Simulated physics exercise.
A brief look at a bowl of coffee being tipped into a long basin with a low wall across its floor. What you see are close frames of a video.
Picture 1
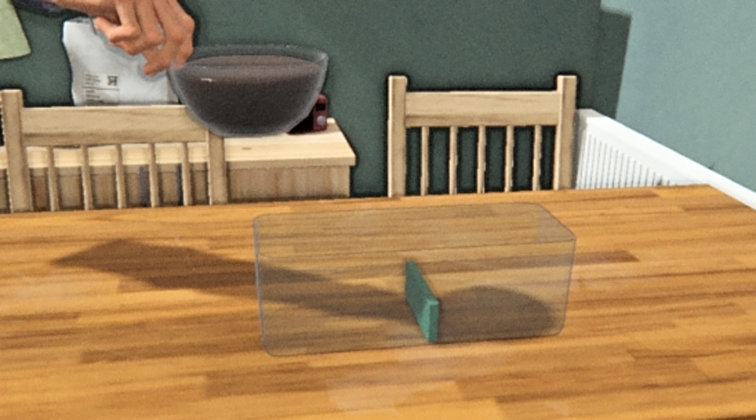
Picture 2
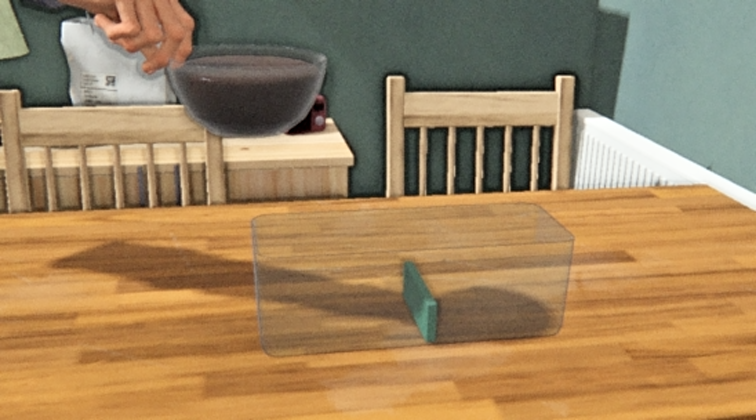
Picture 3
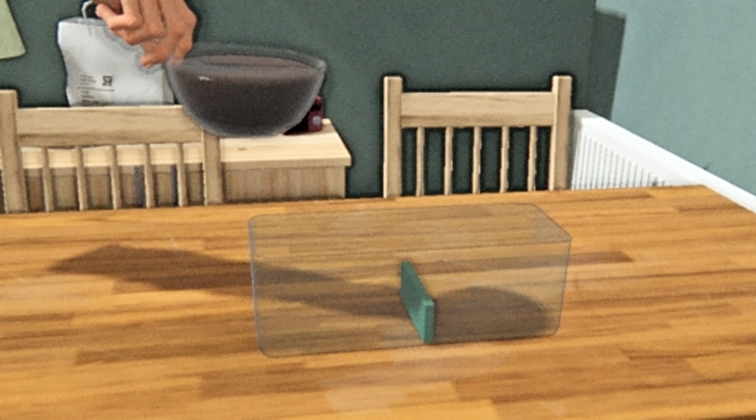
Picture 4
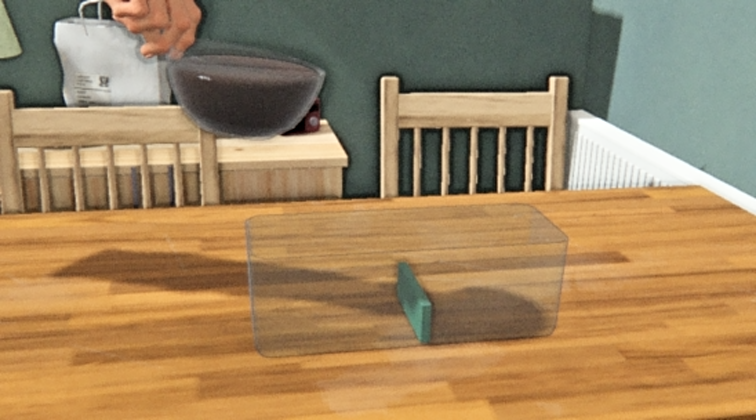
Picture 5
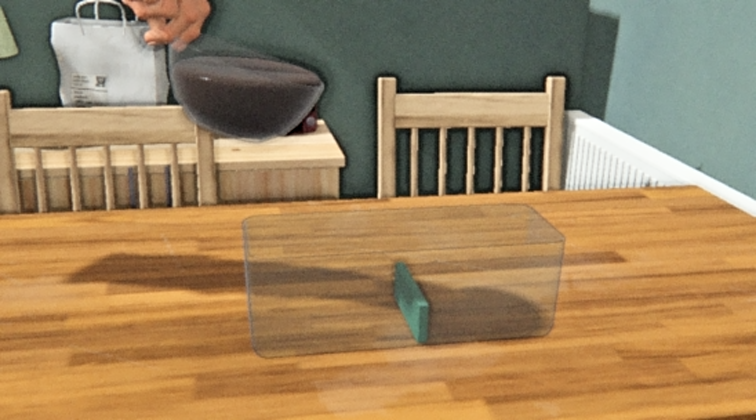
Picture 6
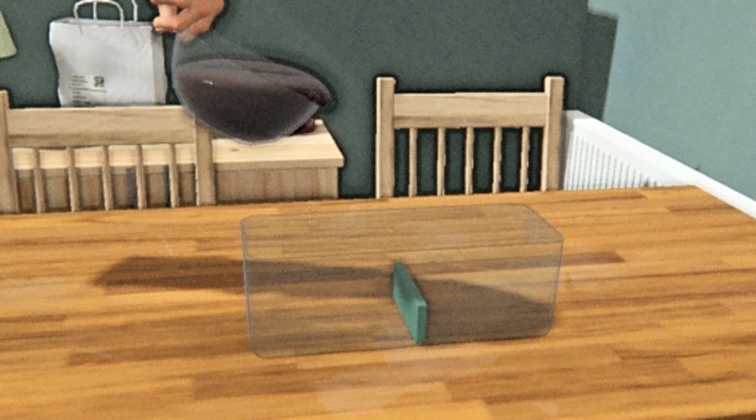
The clip shows a hand holding a clear bowl of dark coffee above and behind a long transparent basin with a low green wall inside, on a wooden table; the bowl, level at first, gradually tilts down to the right.
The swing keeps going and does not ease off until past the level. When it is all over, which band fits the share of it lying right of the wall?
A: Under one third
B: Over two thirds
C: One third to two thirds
Under one third.
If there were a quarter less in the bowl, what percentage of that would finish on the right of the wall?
I'd say roughly 10 percent.
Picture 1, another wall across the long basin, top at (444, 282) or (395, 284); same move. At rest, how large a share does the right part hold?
Try 1: About 10 percent; try 2: About 35 percent.
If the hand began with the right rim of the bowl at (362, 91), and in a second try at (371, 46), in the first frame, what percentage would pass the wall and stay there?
First try: About 30 %; second try: About 50 %.
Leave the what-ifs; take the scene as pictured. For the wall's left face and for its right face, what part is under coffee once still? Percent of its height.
Some 60 per cent left and 10 right.
A moment on, the bowl is tipped on its side and 21 per cent is still to pour, 30 is left of the wall and 0 right of it.
Next, the bowl is tipped on its side and 1 per cent is still to pour, 83 is left of the wall and 2 right of it.
Then the bowl is tipped on its side and 0 per cent is still to pour, 80 is left of the wall and 11 right of it.
Later the bowl is tipped on its side and 0 per cent is still to pour, 79 is left of the wall and 12 right of it.
Finally, 79 per cent lies left of the wall, 12 right of it and 9 outside.
